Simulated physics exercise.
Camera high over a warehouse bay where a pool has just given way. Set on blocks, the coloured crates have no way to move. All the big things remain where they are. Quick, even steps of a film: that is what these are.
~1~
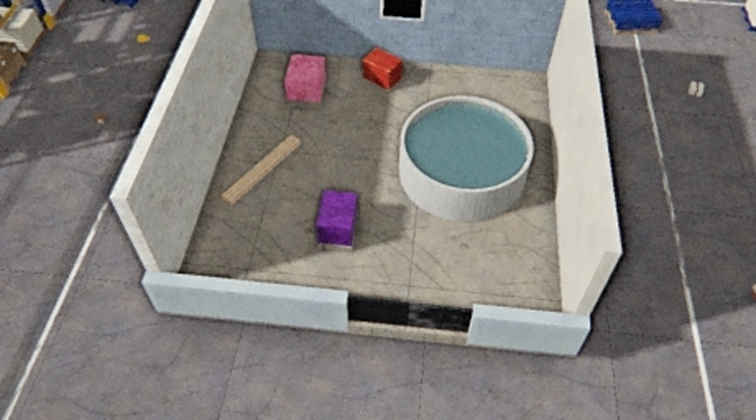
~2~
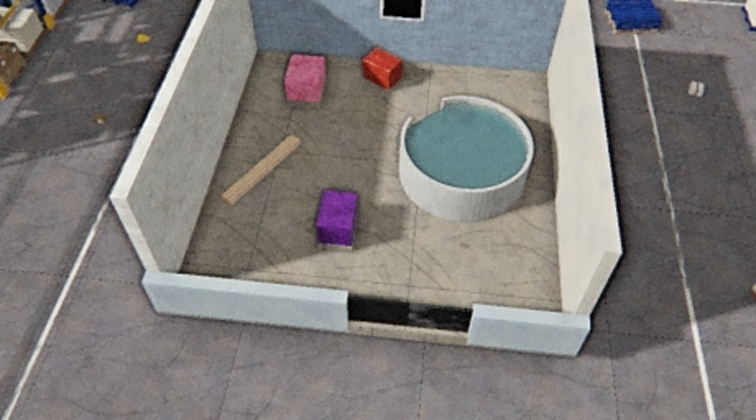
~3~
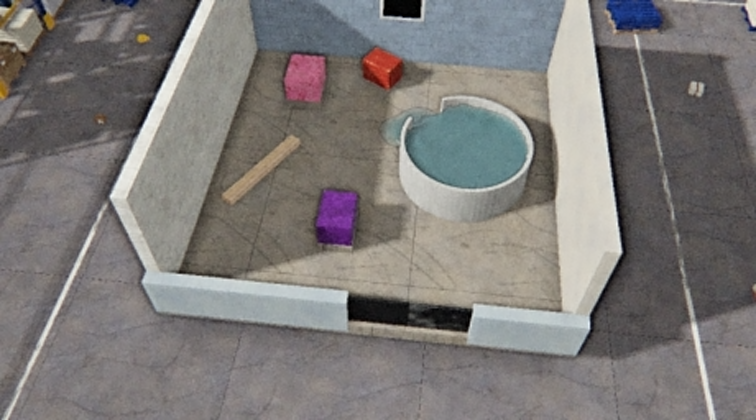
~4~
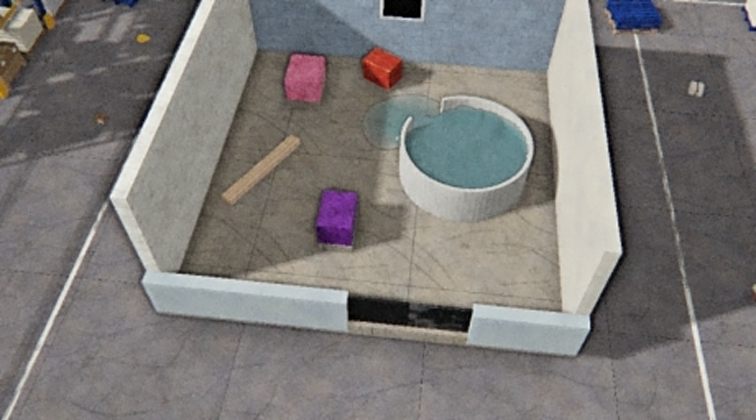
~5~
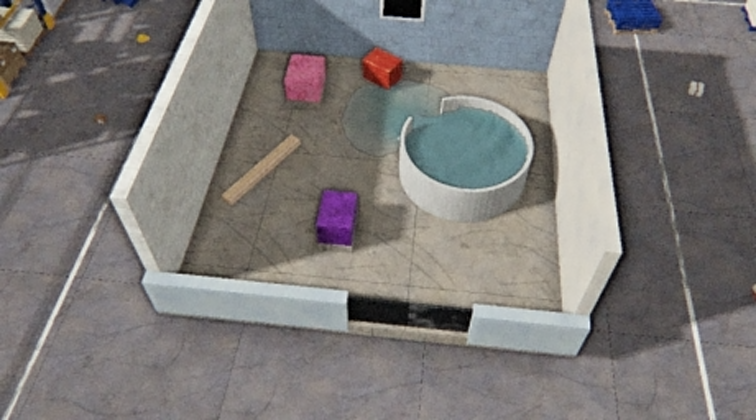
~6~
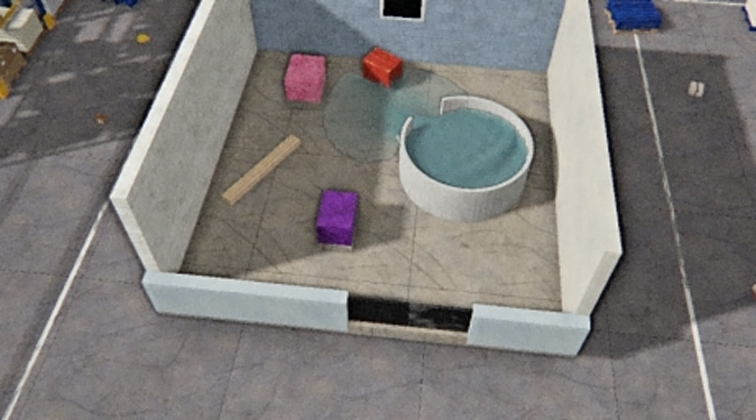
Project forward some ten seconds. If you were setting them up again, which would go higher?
I'd say the pink crate goes higher, the purple crate can stay, the red crate goes higher.
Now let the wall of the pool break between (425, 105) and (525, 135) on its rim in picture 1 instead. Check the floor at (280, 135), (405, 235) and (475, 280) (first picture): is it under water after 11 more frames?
One by one, they turn out not soaked, not soaked and not soaked.
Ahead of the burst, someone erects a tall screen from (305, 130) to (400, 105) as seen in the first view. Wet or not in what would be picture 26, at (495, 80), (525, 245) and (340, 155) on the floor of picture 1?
Taking the three spots in order: Soaked, spared, soaked.
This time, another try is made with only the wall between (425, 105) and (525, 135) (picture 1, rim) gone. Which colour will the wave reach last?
The crate marked purple.
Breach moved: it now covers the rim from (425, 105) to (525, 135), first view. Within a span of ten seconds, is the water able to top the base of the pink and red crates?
Observed: Pink stays clear; red is doused.
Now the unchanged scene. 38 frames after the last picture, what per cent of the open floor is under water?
I'd say 80 per cent.
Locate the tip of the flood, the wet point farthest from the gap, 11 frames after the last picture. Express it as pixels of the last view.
Best guess: Near (257, 52).
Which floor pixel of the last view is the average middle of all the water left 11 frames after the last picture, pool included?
Estimate: (421, 140).
A moment on, water covers 25 % of the floor; the pink crate water round its plinth, the purple crate not reached, the red crate water round its plinth.
Next, water covers 35 % of the floor; the pink crate water round its plinth, the purple crate not reached, the red crate water round its plinth.
Then, water covers 45 % of the floor; the pink crate water round its plinth, the purple crate not reached, the red crate water round its plinth.
Later, water covers 80 % of the floor; the pink crate water round its plinth, the purple crate water round its plinth, the red crate water round its plinth.
In the end, water covers 100 % of the floor; the pink crate was topped, the purple crate stayed above the water, the red crate was topped.
